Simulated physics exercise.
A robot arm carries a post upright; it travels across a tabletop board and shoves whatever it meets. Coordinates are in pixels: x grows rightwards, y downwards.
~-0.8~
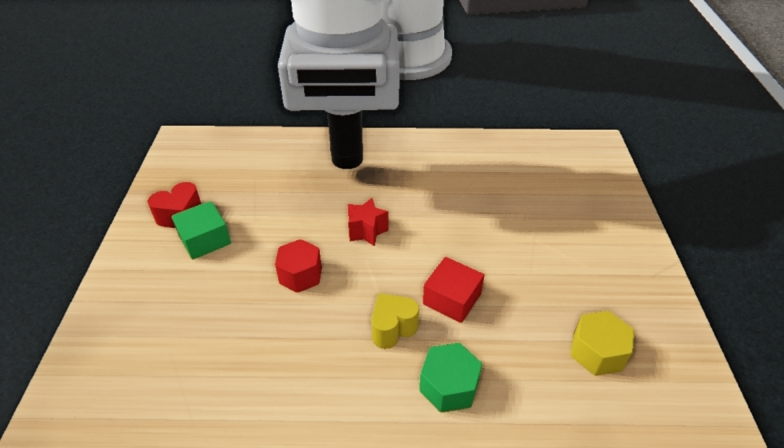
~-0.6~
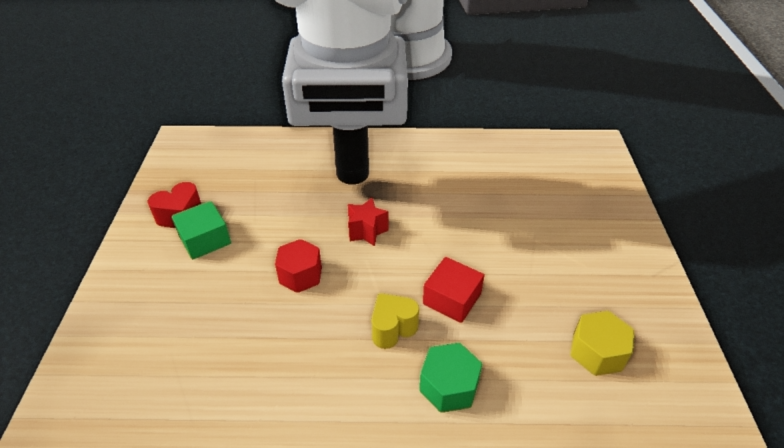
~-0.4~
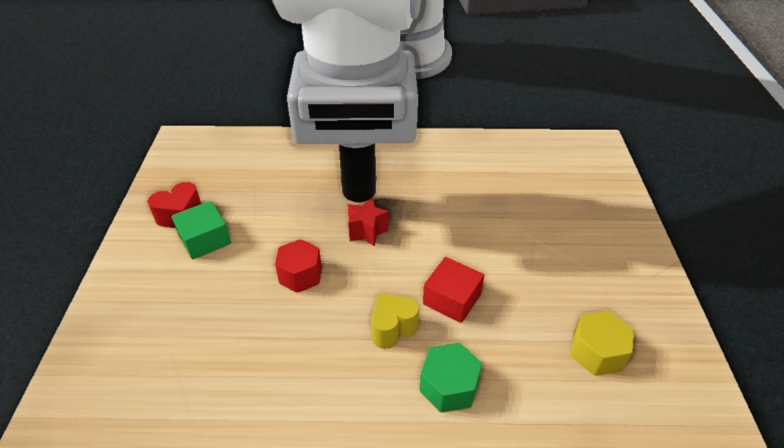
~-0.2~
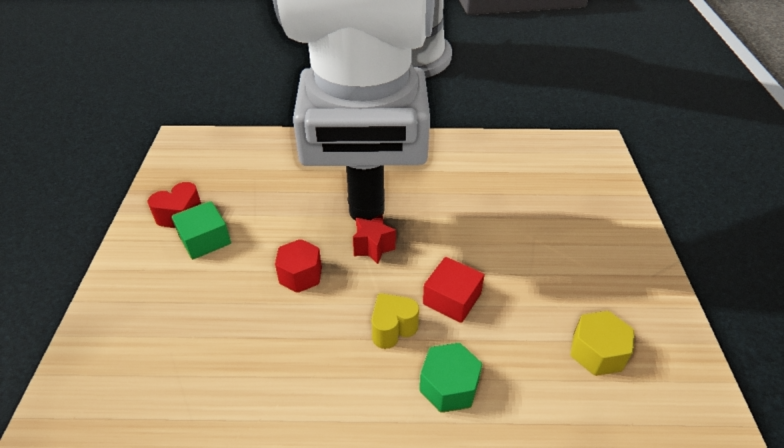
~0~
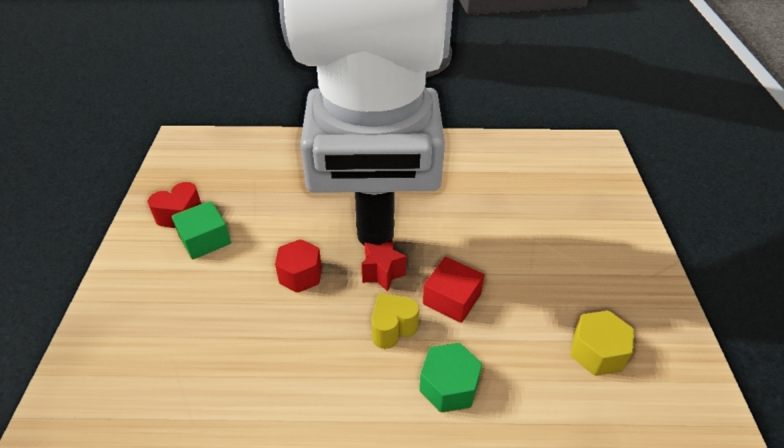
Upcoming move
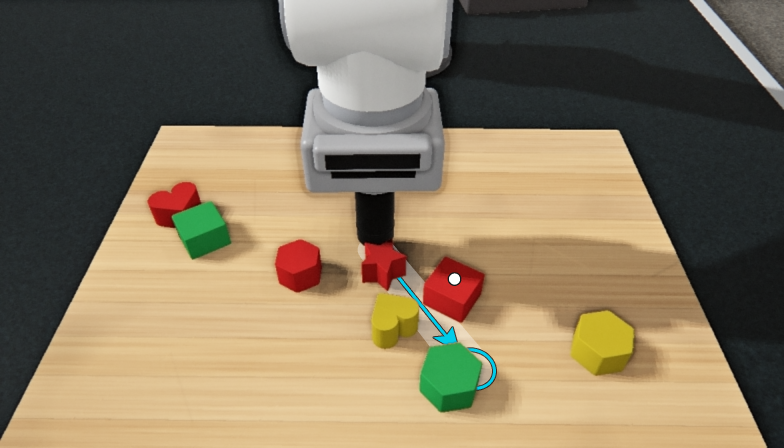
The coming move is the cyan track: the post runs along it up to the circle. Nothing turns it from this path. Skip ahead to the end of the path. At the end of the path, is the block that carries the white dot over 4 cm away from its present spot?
No.
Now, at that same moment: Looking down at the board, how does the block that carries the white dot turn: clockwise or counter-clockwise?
Its rotation is counterclockwise.
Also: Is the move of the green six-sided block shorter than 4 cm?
I'd say no.
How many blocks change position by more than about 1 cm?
Shifted over 1 cm: Three or more.
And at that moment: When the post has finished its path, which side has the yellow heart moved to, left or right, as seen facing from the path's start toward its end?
Its shift is rightward.
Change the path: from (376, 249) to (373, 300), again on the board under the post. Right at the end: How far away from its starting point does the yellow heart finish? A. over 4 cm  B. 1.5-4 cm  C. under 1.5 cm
I'll go with B - 1.5-4 cm.
The line goes straight from (376, 249) to (473, 369); the dot is on the red square block.
What follows on the original path. One third of the way, post (405, 272); red star (409, 293); yellow heart (396, 324), turned 35° clockwise.
Two thirds of the way, post (438, 312); red star (432, 337), turned 25° clockwise; yellow heart (395, 356), turned 95° clockwise; green six-sided block (453, 377), turned 20° anticlockwise; red square block (479, 292), turned 60° anticlockwise.
At the end, post (475, 356); red star (456, 380), turned 50° clockwise; yellow heart (397, 367), turned 135° clockwise; green six-sided block (460, 430); red square block (481, 293), turned 65° anticlockwise.
